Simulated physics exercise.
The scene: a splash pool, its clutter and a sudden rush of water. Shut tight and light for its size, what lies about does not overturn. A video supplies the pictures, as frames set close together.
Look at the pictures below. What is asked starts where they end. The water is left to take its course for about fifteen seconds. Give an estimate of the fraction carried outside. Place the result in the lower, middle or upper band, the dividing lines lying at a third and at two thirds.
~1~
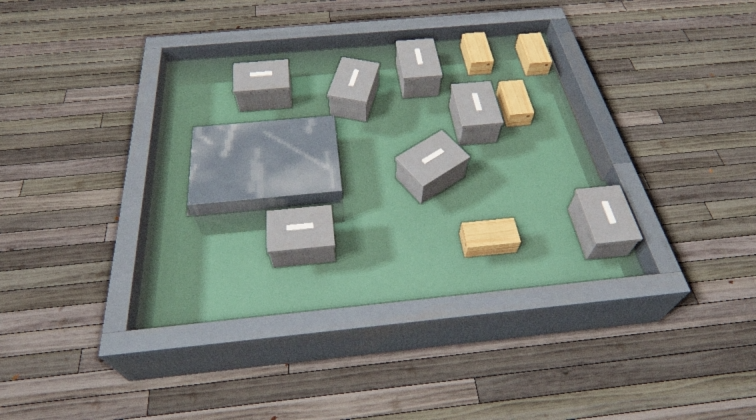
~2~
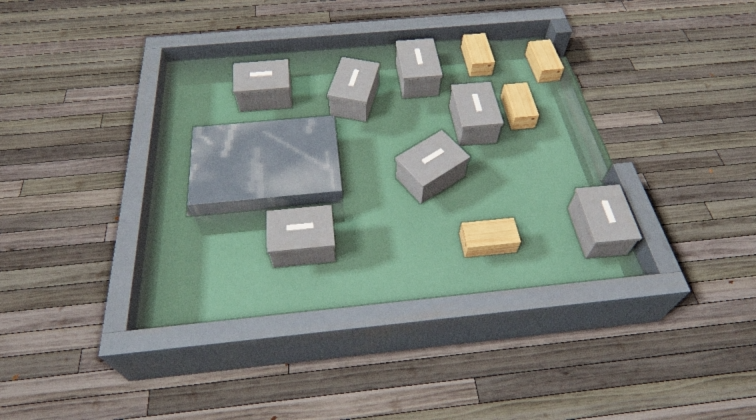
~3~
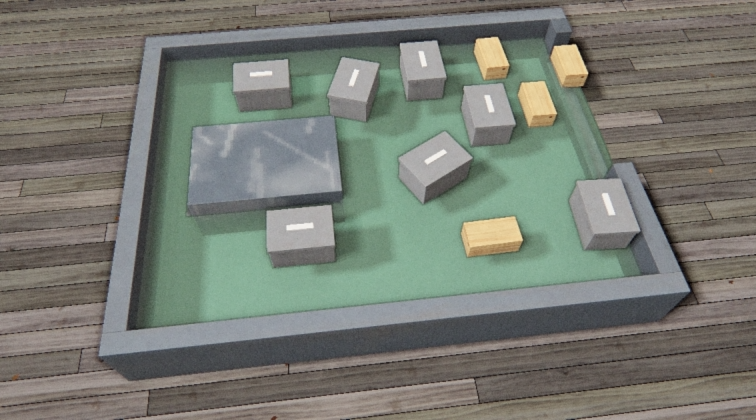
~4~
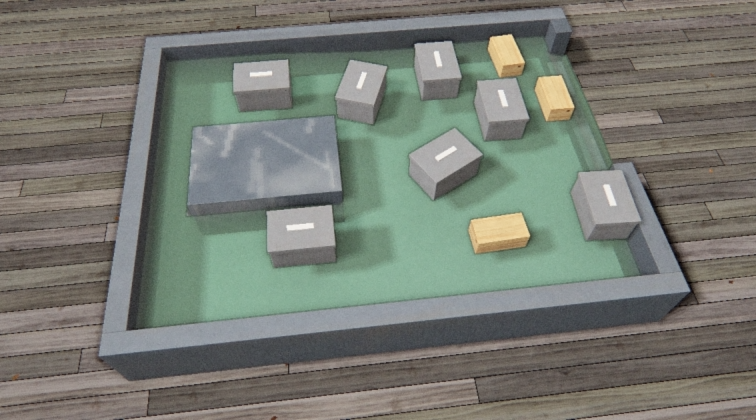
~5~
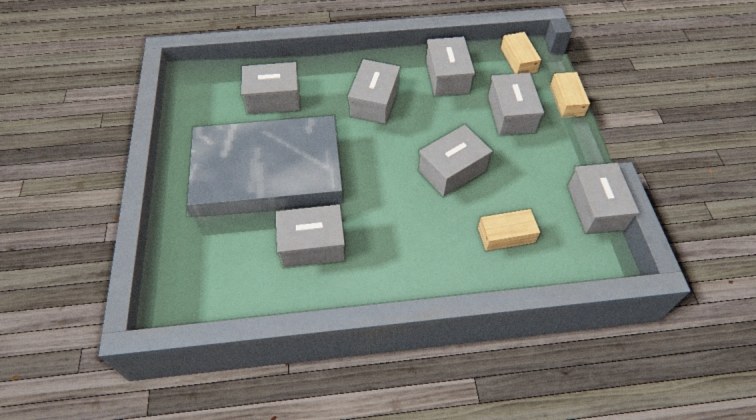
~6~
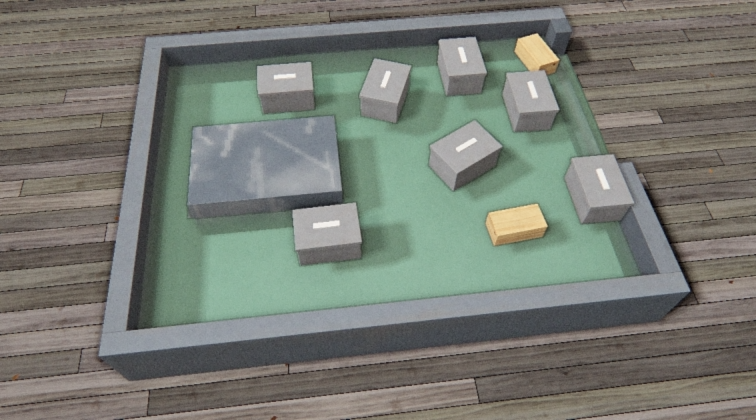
Upper band.
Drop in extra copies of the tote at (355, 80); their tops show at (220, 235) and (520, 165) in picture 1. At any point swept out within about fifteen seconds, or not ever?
Going one by one, the first is retained and the second lost.
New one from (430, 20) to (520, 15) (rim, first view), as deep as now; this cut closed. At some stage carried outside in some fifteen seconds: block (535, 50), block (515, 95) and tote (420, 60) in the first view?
First one exits, second exits, third exits.
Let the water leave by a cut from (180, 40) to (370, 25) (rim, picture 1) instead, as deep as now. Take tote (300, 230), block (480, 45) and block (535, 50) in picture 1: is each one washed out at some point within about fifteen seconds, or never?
Looking at them in turn, number one is held back, number two is flushed away, and number three is held back.
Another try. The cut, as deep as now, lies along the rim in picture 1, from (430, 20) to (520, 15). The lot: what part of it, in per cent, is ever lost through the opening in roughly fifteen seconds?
60 per cent.
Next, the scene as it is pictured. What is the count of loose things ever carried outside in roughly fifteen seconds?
Count: 9.
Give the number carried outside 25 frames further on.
8.
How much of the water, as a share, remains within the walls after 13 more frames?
I'd put it near 64 per cent.
A moment on, 3 of 11 are out; 8 afloat.
Next, 6 of 11 are out; 5 afloat.
Later, 8 of 11 are out; 3 afloat.
In the end, 9 of 11 are out; 2 afloat.
